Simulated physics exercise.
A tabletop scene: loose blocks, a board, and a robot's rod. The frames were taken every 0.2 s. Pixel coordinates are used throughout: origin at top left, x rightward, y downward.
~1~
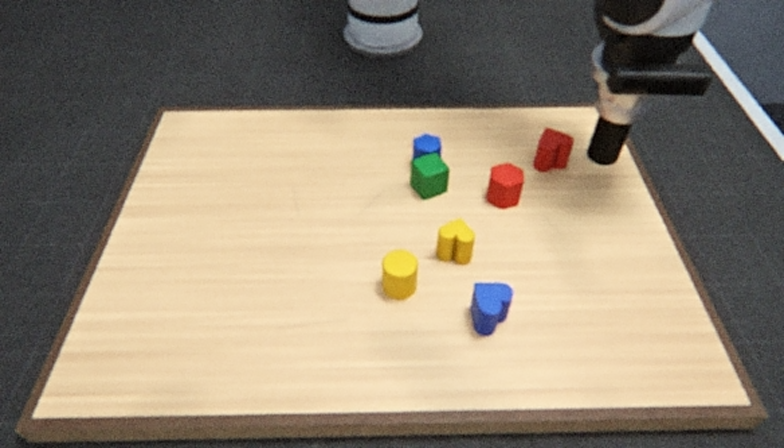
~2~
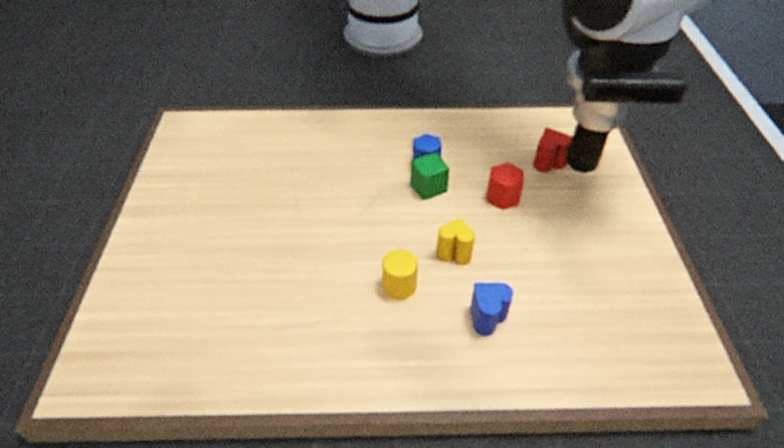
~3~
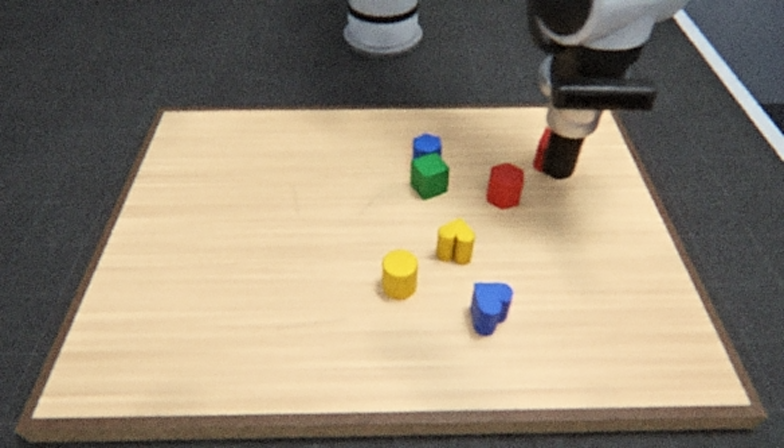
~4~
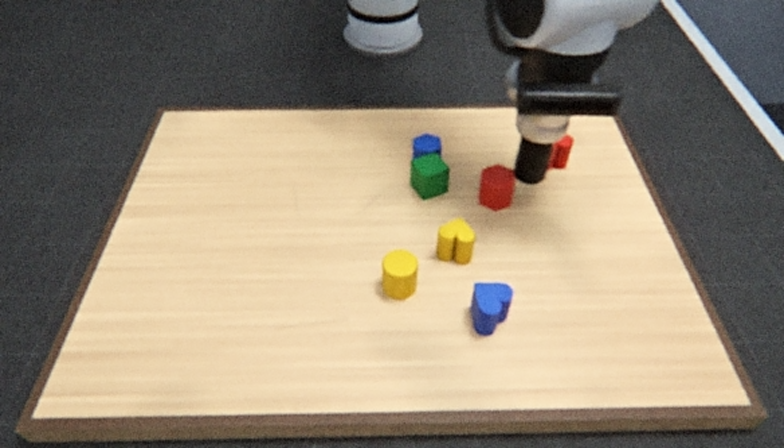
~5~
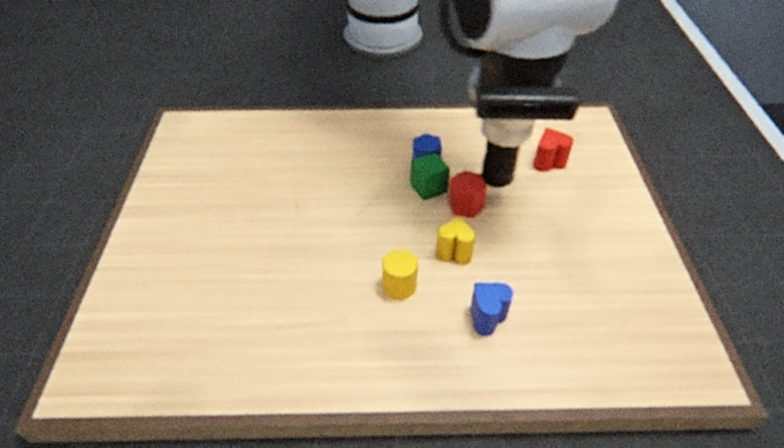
Robot arm's black rod moving left past a red heart block and pushing the red six-sided block left across a wooden board.
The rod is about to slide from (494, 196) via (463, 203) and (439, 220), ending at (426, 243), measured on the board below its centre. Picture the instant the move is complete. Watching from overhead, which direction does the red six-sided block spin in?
My prediction: CW.
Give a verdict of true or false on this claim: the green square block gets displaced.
This is false.
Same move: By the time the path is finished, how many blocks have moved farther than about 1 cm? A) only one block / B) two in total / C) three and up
The answer is A.
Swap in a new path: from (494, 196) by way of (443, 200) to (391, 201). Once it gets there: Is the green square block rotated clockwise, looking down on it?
It seems so.
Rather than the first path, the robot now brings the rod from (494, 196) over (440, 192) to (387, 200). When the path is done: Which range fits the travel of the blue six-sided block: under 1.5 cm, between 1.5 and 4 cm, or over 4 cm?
The block winds up within 1.5 cm of where it is now.
The first path, step by step. One third of the way, rod (464, 186); red six-sided block (439, 193), turned 25° anticlockwise.
Two thirds of the way, rod (440, 202); red six-sided block (412, 209), turned 15° anticlockwise.
At the end, rod (427, 226); green square block still; yellow heart (457, 232), turned 15° anticlockwise; red six-sided block (392, 226), turned 20° clockwise.
